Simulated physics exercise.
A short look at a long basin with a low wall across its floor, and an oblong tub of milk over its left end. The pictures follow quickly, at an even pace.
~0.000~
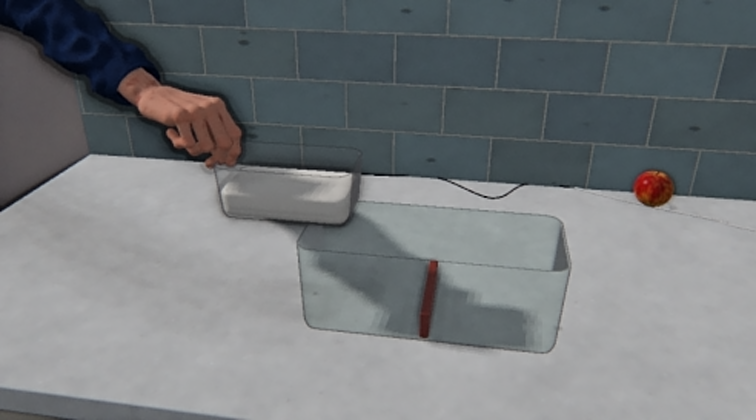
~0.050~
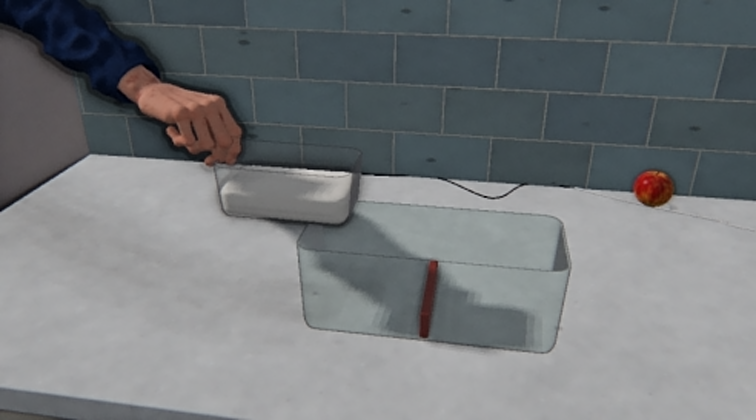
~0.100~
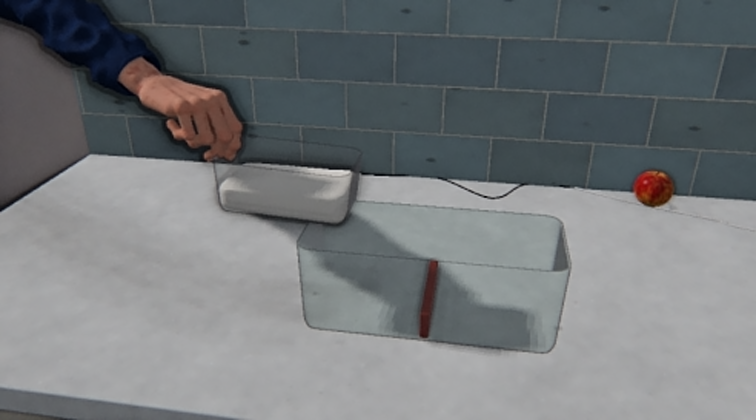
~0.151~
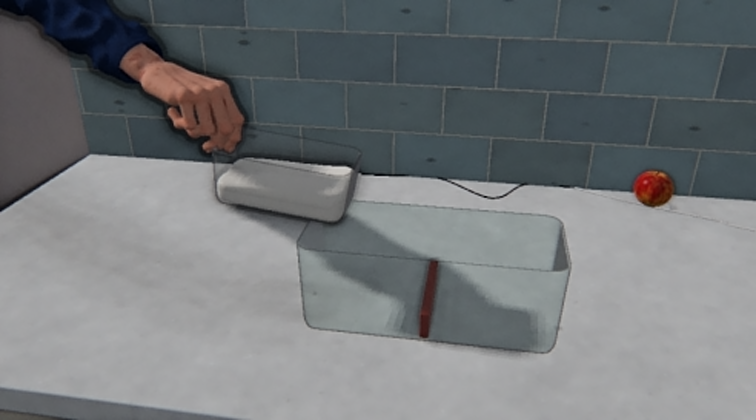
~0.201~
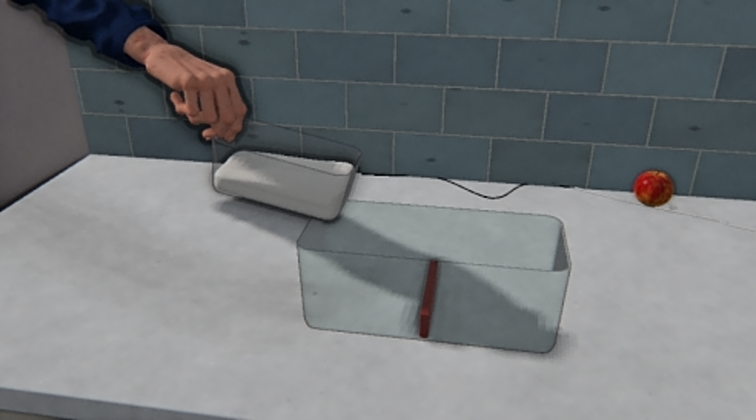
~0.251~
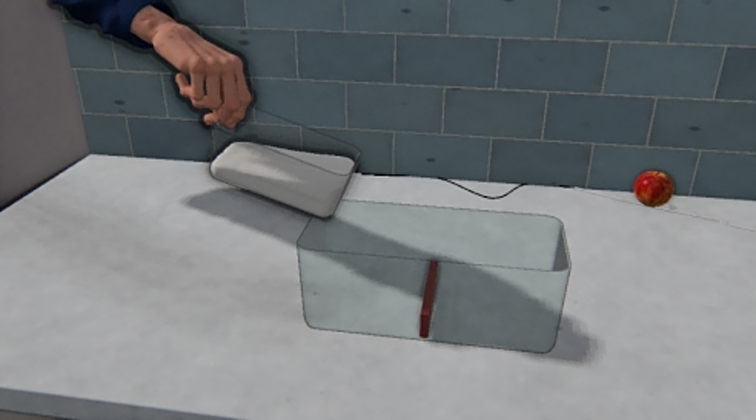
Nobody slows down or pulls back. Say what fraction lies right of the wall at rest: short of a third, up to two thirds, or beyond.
In the end from a third to two thirds is right of the wall.
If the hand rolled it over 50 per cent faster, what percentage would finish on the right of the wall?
Roughly 65 in a hundred.
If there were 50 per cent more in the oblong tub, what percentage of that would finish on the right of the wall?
Near 65 %.
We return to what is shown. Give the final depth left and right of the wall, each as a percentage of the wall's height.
Near 30 on the left, 30 on the right.
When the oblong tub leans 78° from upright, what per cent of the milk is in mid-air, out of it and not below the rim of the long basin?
About 50 per cent.
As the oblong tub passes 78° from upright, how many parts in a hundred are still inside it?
Roughly 40 in a hundred.
A moment on, the oblong tub is tipped on its side and 42 per cent is still to pour, 9 is left of the wall and 0 right of it.
Next, the oblong tub is tipped right over and 7 per cent is still to pour, 26 is left of the wall and 57 right of it.
Then the oblong tub is tipped right over and 0 per cent is still to pour, 44 is left of the wall and 55 right of it.
Later the oblong tub is tipped right over and 0 per cent is still to pour, 44 is left of the wall and 55 right of it.
In the end 44 per cent lies left of the wall, 55 right of it and 1 outside.
